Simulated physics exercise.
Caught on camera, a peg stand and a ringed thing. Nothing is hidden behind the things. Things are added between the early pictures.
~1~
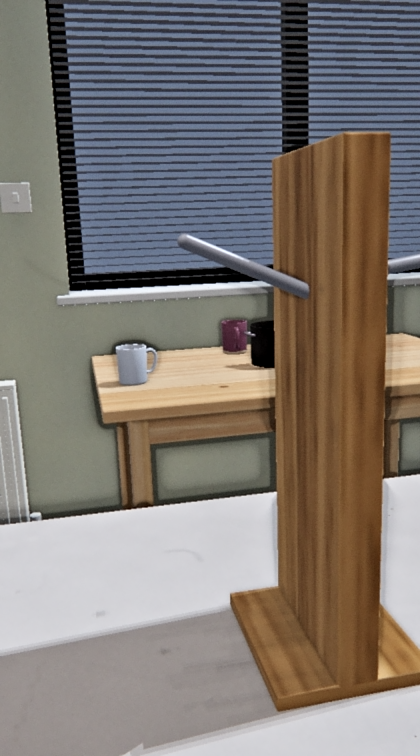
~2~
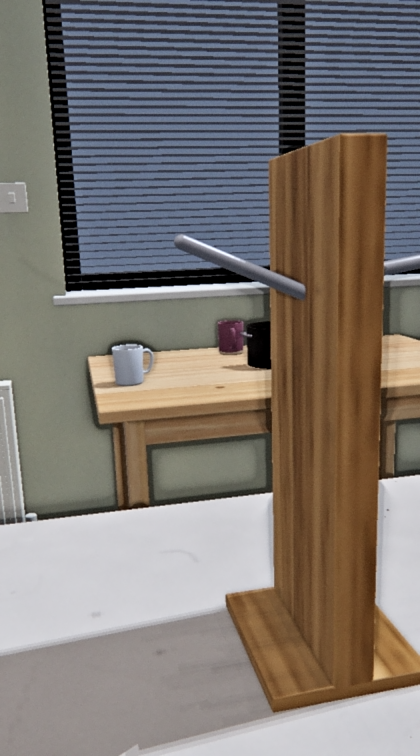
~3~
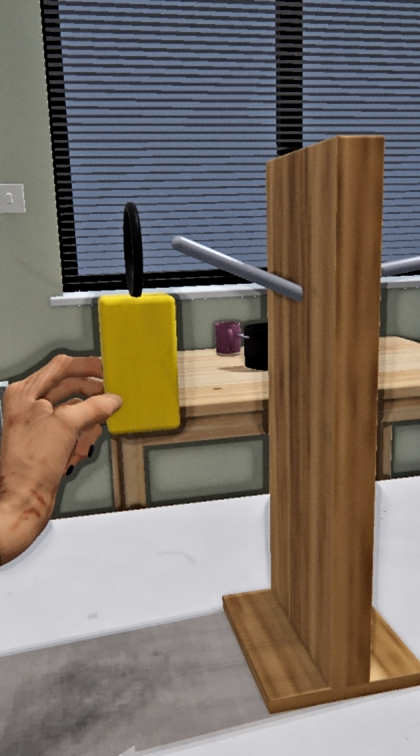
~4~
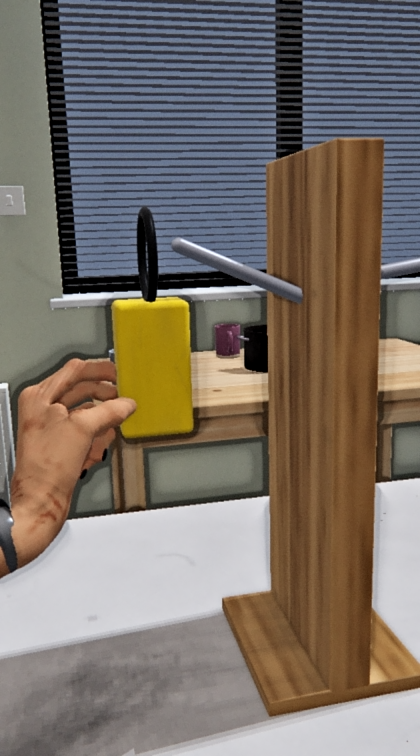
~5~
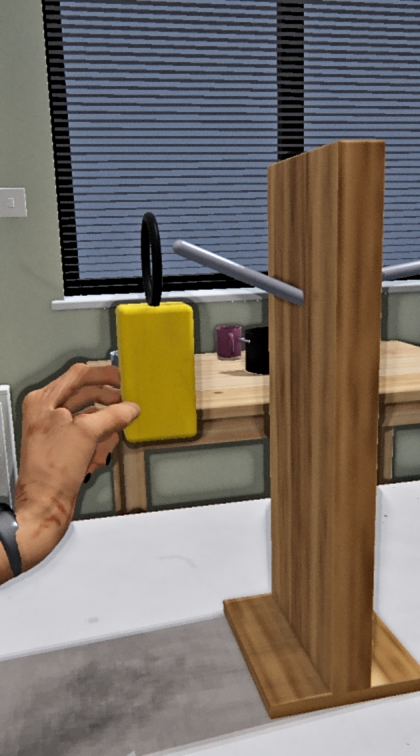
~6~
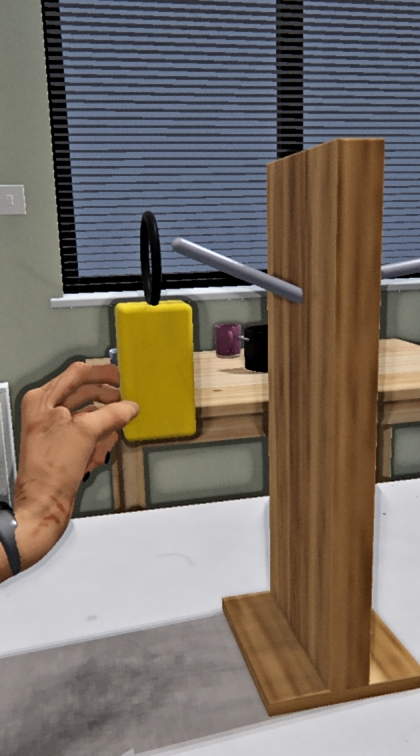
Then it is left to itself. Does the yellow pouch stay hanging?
Outcome: The yellow pouch slips down.
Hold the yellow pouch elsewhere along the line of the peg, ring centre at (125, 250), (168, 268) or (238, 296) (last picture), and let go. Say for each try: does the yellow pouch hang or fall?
In that order, it comes down; falls; stays on its peg.
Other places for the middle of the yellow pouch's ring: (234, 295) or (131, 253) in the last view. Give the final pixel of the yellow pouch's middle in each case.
It ends around (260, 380) and (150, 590).
Then, 0.14 s after the last picture, yellow pouch moved about its own width near (156, 387).
Then, 0.24 s after the last picture, yellow pouch falling near (164, 557).
At rest, the yellow pouch drops to the table, near (165, 587).
